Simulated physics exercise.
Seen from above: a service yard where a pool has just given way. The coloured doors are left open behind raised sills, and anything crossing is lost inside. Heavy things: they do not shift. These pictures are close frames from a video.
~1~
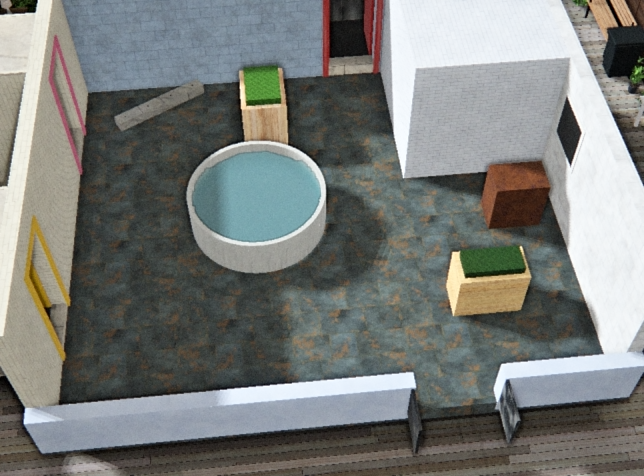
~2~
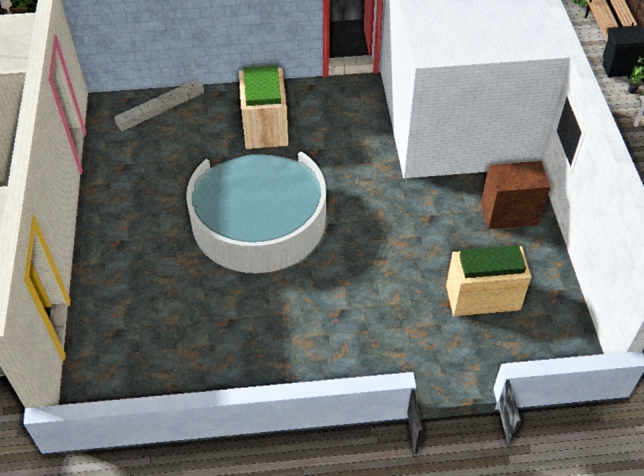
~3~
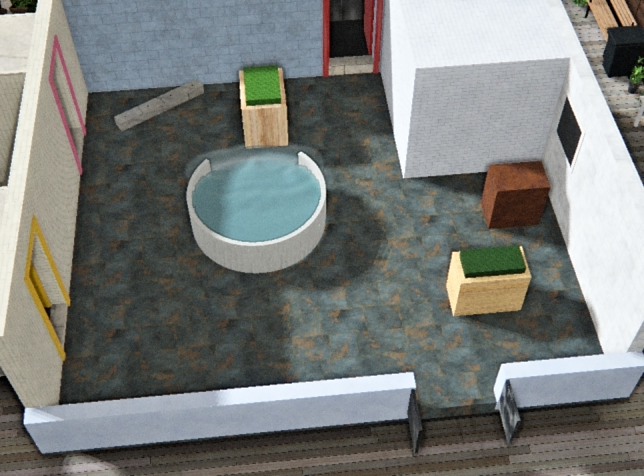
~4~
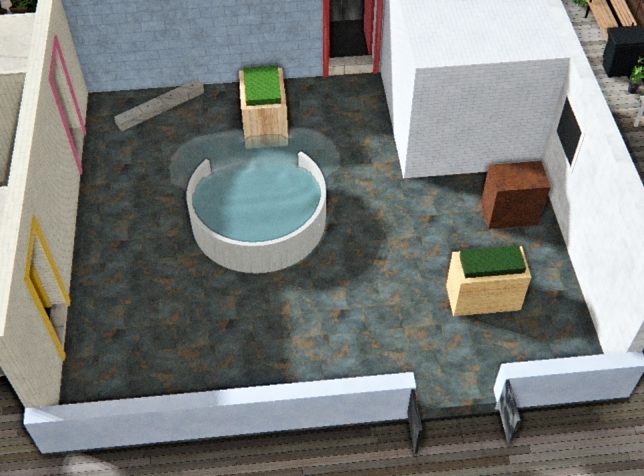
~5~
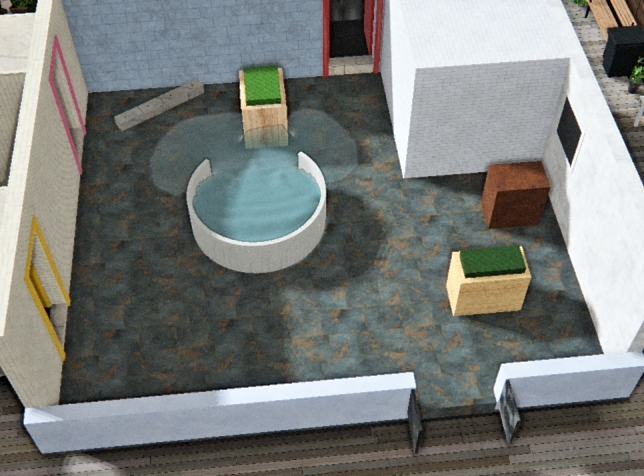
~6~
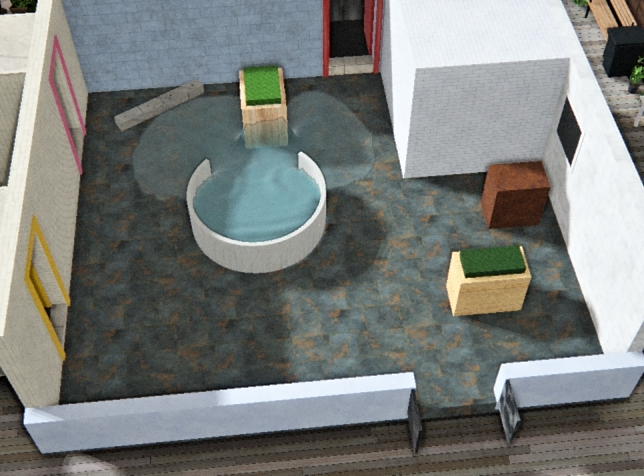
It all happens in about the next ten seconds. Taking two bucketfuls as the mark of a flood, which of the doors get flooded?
The pink door stays below the mark, the red door stays below the mark, the yellow door stays below the mark.
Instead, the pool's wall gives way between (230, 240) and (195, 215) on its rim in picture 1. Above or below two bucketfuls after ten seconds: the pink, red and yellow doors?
Well, the pink door stays beneath it, then the red door stays beneath it, and the yellow door gets past it.
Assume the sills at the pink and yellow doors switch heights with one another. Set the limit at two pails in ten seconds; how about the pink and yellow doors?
One by one: Pink door overshoots, yellow door falls short.
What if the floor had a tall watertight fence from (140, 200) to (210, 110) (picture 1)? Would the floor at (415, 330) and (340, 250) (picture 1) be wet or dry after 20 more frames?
Going in the order asked: Parched, parched.
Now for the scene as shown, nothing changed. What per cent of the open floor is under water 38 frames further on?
About 70 per cent.
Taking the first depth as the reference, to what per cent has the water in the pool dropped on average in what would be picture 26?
About 24 per cent.
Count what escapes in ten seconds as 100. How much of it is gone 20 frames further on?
My figure: 10 percent.
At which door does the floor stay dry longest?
I'd say the one in yellow.
A moment on, water covers 20 % of the floor; the pink door wet at the sill, nothing in, the red door wet at the sill, nothing in, the yellow door not reached.
Next, water covers 30 % of the floor; the pink door wet at the sill, nothing in, the red door under two buckets in, the yellow door not reached.
Then, water covers 40 % of the floor; the pink door under two buckets in, the red door under two buckets in, the yellow door not reached.
Later, water covers 70 % of the floor; the pink door under two buckets in, the red door under two buckets in, the yellow door wet at the sill, nothing in.
In the end, water covers 95 % of the floor; the pink door under two buckets in, the red door under two buckets in, the yellow door wet at the sill, nothing in.
